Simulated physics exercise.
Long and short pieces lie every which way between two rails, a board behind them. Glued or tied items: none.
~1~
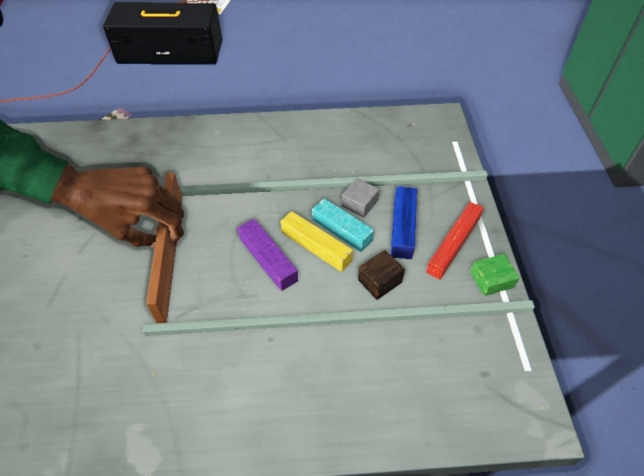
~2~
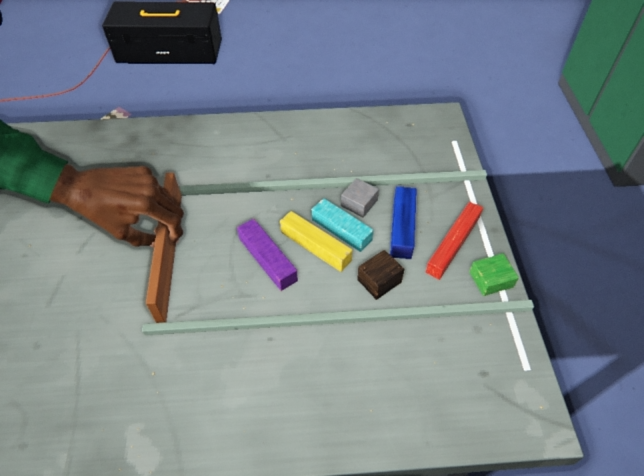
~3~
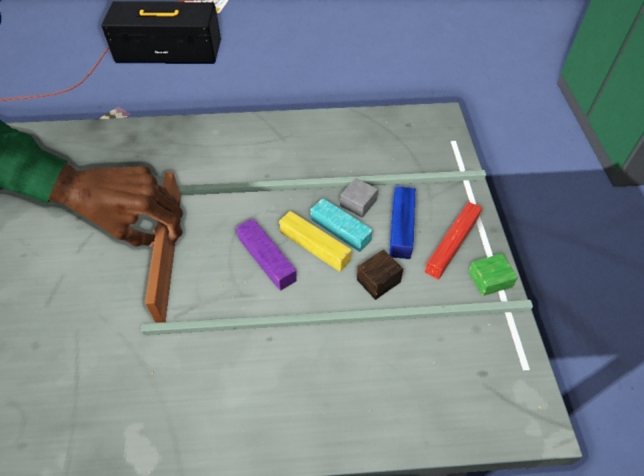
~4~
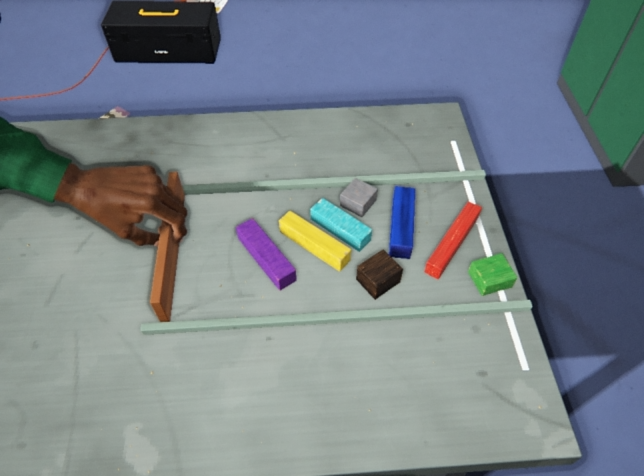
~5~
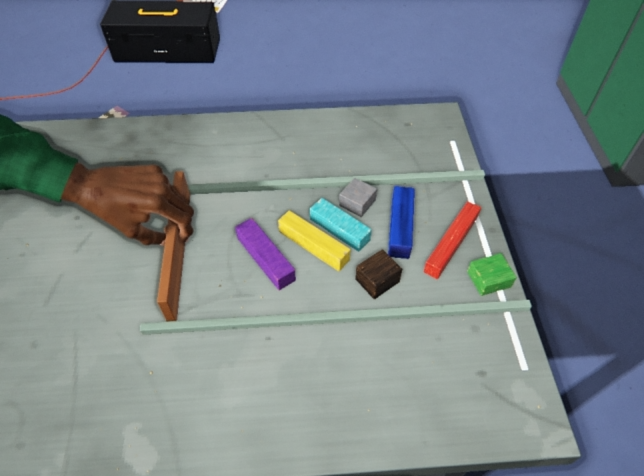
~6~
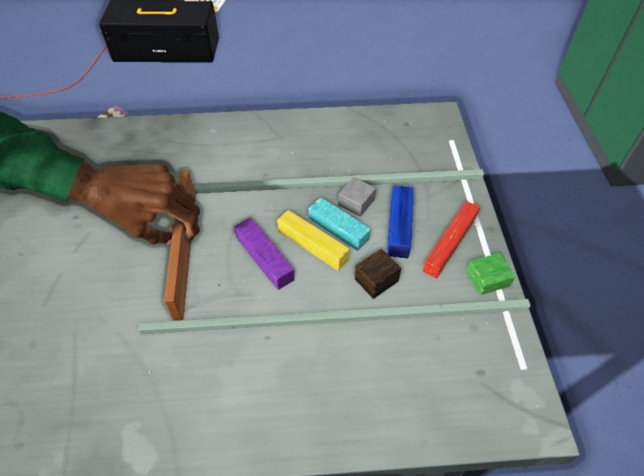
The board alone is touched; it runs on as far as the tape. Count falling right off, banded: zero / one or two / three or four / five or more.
Off the edge go no fewer than five.
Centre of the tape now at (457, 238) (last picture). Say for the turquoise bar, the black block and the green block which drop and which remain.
Turquoise bar: Stays in place; black block: Stays in place; green block: Goes down.
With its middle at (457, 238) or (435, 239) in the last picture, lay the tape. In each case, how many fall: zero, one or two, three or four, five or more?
Falls: 3 or 4, then either one or two.
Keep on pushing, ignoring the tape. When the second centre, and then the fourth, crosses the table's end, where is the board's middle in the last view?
About (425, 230) and about (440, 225).
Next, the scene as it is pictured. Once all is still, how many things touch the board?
1.
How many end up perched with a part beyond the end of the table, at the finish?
Counting them gives 0.
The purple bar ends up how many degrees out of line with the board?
Angle: Close to 0 degrees.
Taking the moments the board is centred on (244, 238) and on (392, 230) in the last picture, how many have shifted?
Counts: 1 and 8.
Soon after, none off yet; green block at rest near (490, 274); red bar at rest near (452, 238); blue stick at rest near (401, 221).
After that, none off yet; green block at rest near (493, 274); red bar displaced a little near (471, 242); blue stick displaced about its own width near (457, 224).
In the end, the number that fall off is five or more; gone, yellow bar, turquoise bar, grey block, black block, blue stick, red bar and green block.
